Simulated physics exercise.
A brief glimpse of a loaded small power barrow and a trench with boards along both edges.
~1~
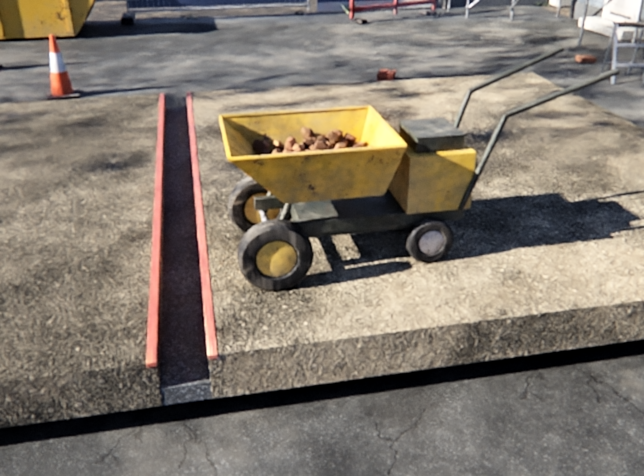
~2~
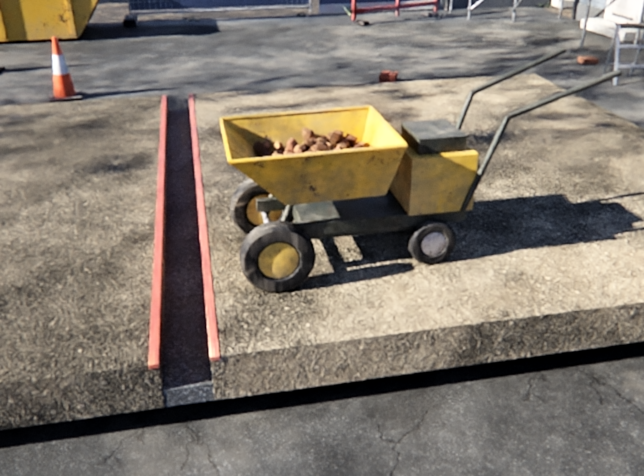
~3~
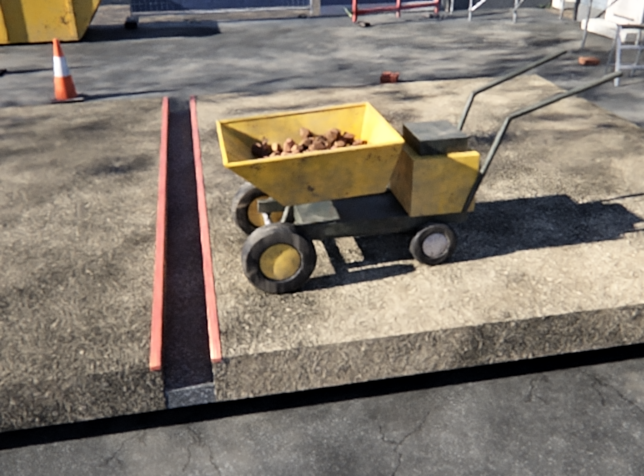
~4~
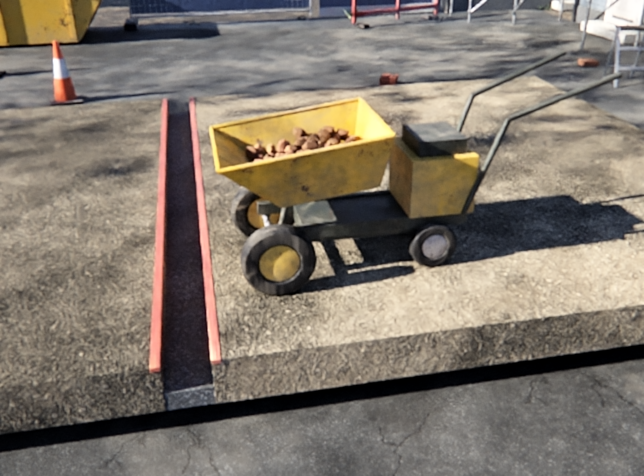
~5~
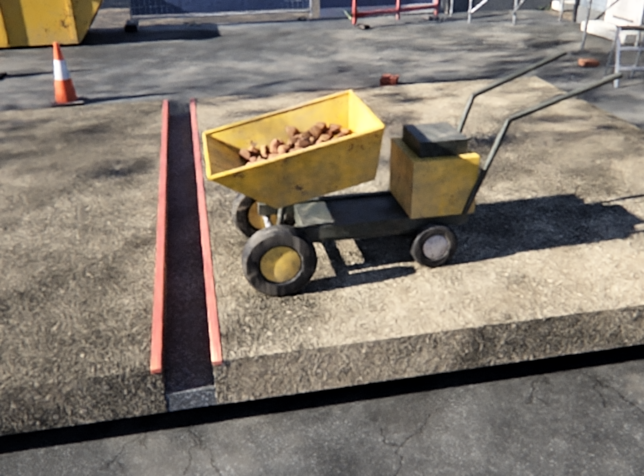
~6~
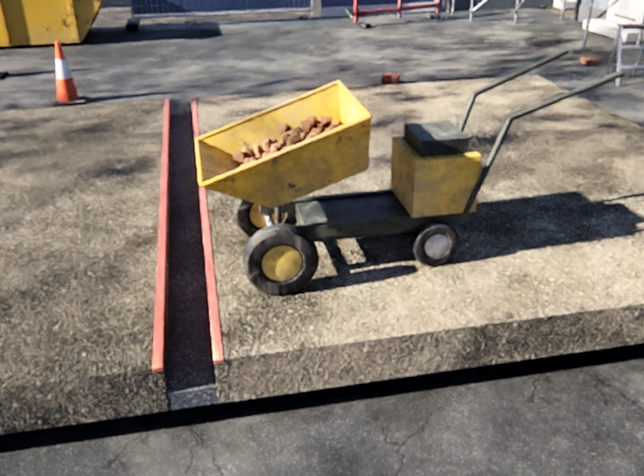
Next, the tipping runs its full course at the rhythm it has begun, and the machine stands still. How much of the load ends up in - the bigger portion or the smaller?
The trench is left with a minor part of the load.
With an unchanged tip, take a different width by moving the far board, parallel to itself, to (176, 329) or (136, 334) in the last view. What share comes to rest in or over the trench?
In order, some 0 and some 50 percent.
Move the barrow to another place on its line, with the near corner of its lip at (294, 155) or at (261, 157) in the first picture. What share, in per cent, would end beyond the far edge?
10 and 40 percent, in that order.
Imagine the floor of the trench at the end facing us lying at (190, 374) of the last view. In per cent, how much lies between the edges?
About 0 %.
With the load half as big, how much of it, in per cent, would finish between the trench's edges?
Roughly 10 %.
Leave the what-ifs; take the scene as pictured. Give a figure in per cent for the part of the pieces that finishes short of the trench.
Roughly 0 in a hundred.
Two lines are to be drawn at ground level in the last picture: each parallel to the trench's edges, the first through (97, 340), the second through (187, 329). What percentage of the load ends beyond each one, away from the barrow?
Estimate, first then second: 30 %, 90 %.
Soon, skip tipped steeply; all in the skip.
A while on, skip tipped right over; about half in the skip; a stray few in or heaped over the trench; about half beyond it; a stray few falling.
Towards the end, skip tipped right over; a small part in the skip; a small part in or heaped over the trench; most beyond it.
Finally, skip tipped right over; a small part in the skip; a small part in or heaped over the trench; most beyond it.
